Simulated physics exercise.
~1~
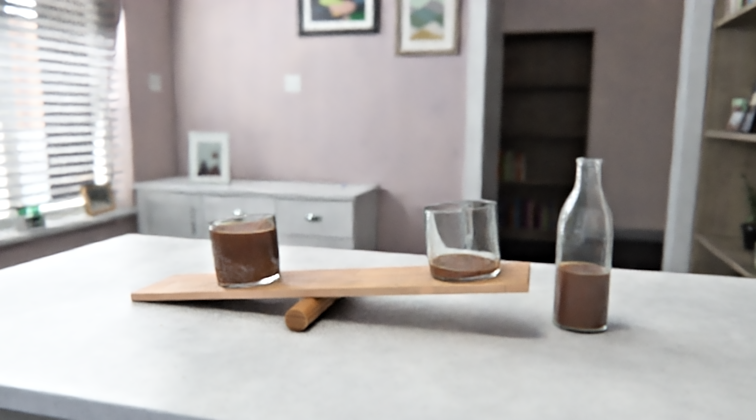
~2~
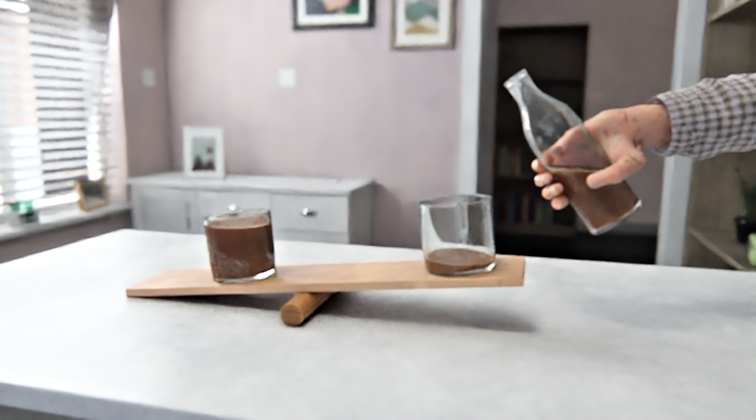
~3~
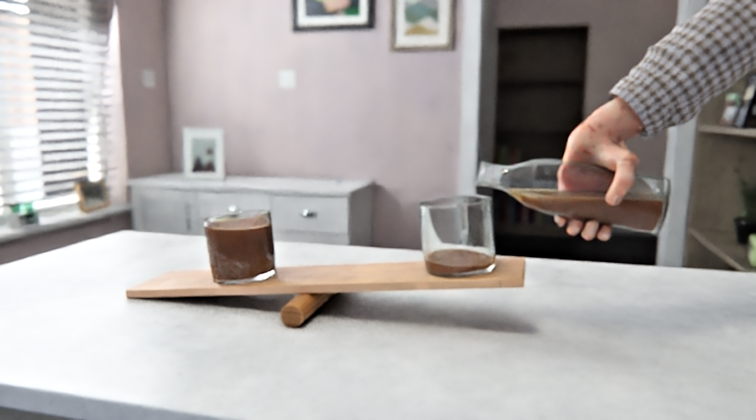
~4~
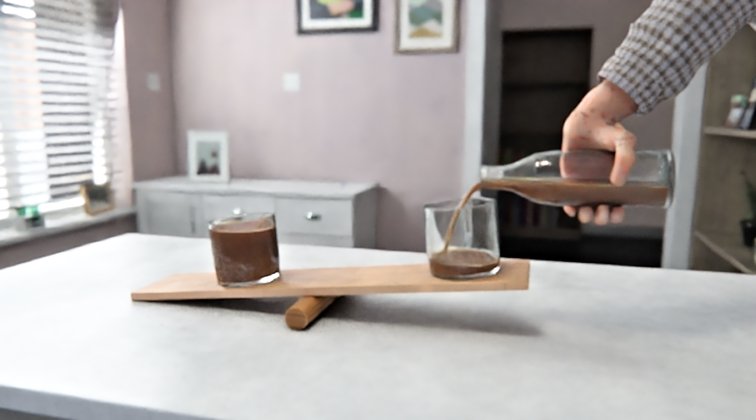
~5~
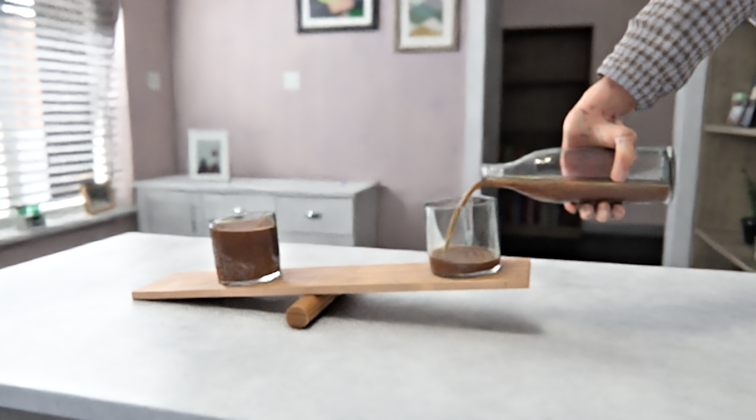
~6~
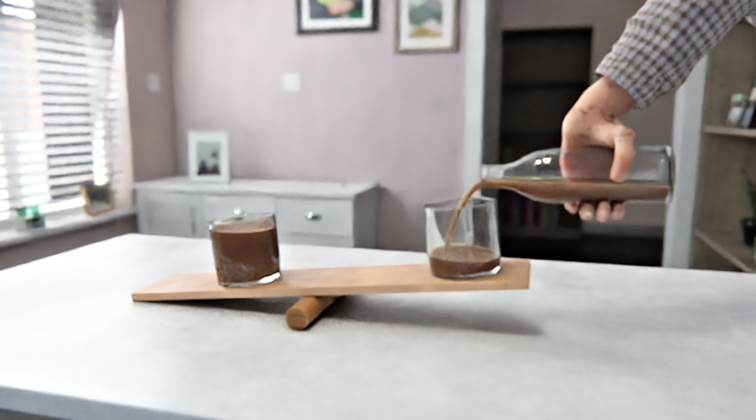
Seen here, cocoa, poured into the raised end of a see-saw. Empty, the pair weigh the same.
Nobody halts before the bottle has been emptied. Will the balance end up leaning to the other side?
Yes.
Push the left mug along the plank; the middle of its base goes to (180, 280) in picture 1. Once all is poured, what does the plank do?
Stays put.
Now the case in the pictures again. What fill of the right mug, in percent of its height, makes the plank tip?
I'd guess close to 30 in a hundred.
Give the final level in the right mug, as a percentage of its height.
By my reckoning it's around 55 percent.
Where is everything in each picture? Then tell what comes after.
In the first picture, all is still; bottle (584, 241) about a third full; right mug (463, 237) nearly empty, raised; left mug (246, 248) nearly full, on the low side.
In the second picture, the hand lifts the bottle; rolling pin (294, 312); right mug nearly empty, surface at (459, 257).
In the third picture, the bottle is brought over; bottle (564, 189) tipped 80° with all of its load; right mug (458, 232) nearly empty.
In the fourth picture, a stream runs into the right mug; rolling pin (299, 316); right mug nearly empty, surface at (464, 258); left mug nearly full, surface at (243, 227).
In the fifth picture, a stream runs into the right mug; bottle (570, 176) tipped 90° with nearly all of its load; right mug (463, 233) nearly empty.
In the sixth picture, a stream runs into the right mug; rolling pin (300, 316); right mug about a quarter full, surface at (464, 254); left mug nearly full, surface at (243, 227).
Soon after, the right mug is about a third full; the plank has swung over, and that end is down.
Later, the right mug is about half full; the plank has swung over, and that end is down.
In the end, the right mug is about half full; the plank has swung over, and that end is down.
